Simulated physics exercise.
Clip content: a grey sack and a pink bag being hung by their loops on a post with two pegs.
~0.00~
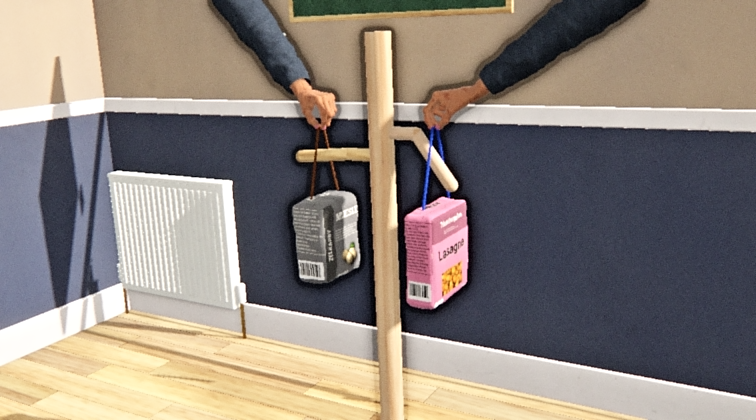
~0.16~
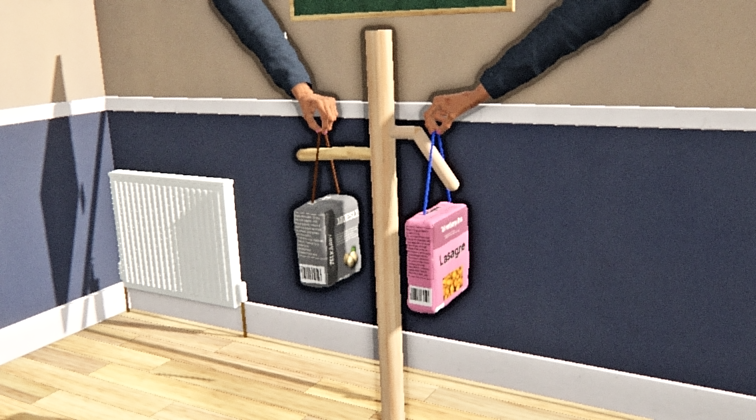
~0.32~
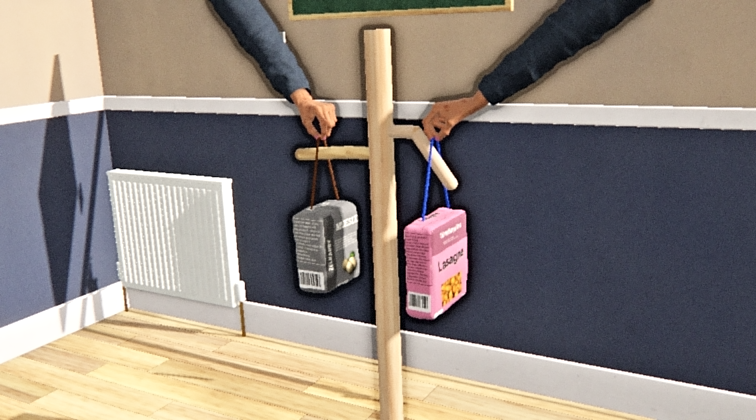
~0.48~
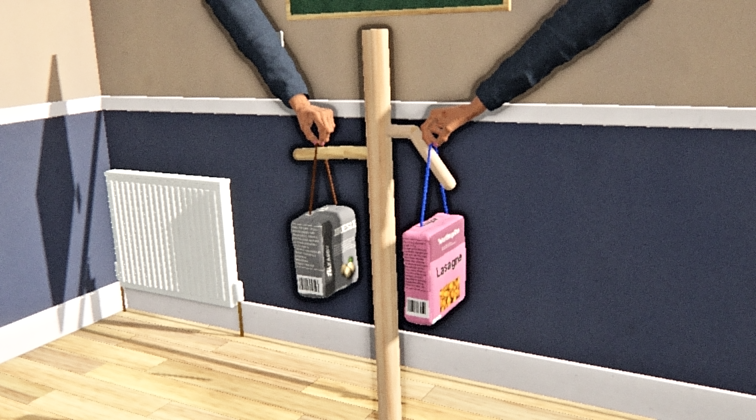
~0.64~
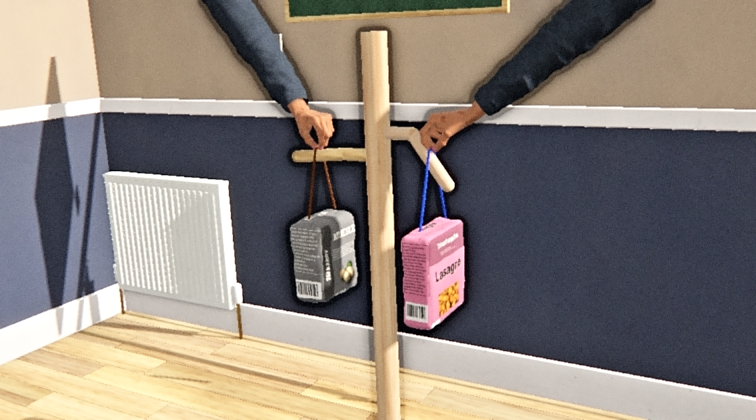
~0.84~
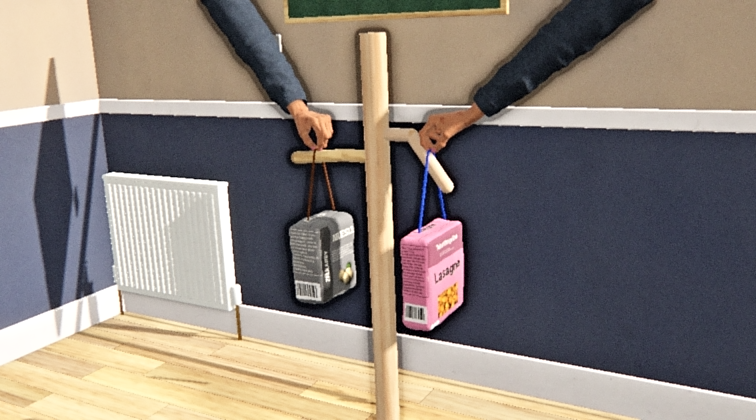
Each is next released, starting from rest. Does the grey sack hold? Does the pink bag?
In the end the grey sack does not fall, the pink bag falls away.
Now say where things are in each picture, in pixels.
Grey sack (327, 237); pink bag (438, 252); left peg tip (302, 156); right peg tip (451, 185), in the first frame.
Grey sack (328, 241); pink bag (438, 256), in the second frame.
Grey sack (327, 246); pink bag (437, 262), in the third frame.
Grey sack (326, 251); pink bag (435, 268), in the fourth frame.
Grey sack (325, 256); pink bag (434, 272), in the fifth frame.
Grey sack (324, 257); pink bag (433, 273); left peg tip (297, 158), about level; right peg tip (446, 186), sloping steeply down, in the sixth frame.
By 1.32 s, grey sack on its peg near (322, 258); pink bag on the floor.
When it is over, grey sack on its peg near (322, 258); pink bag on the floor. The grey sack stays hanging and the pink bag drops to the floor.
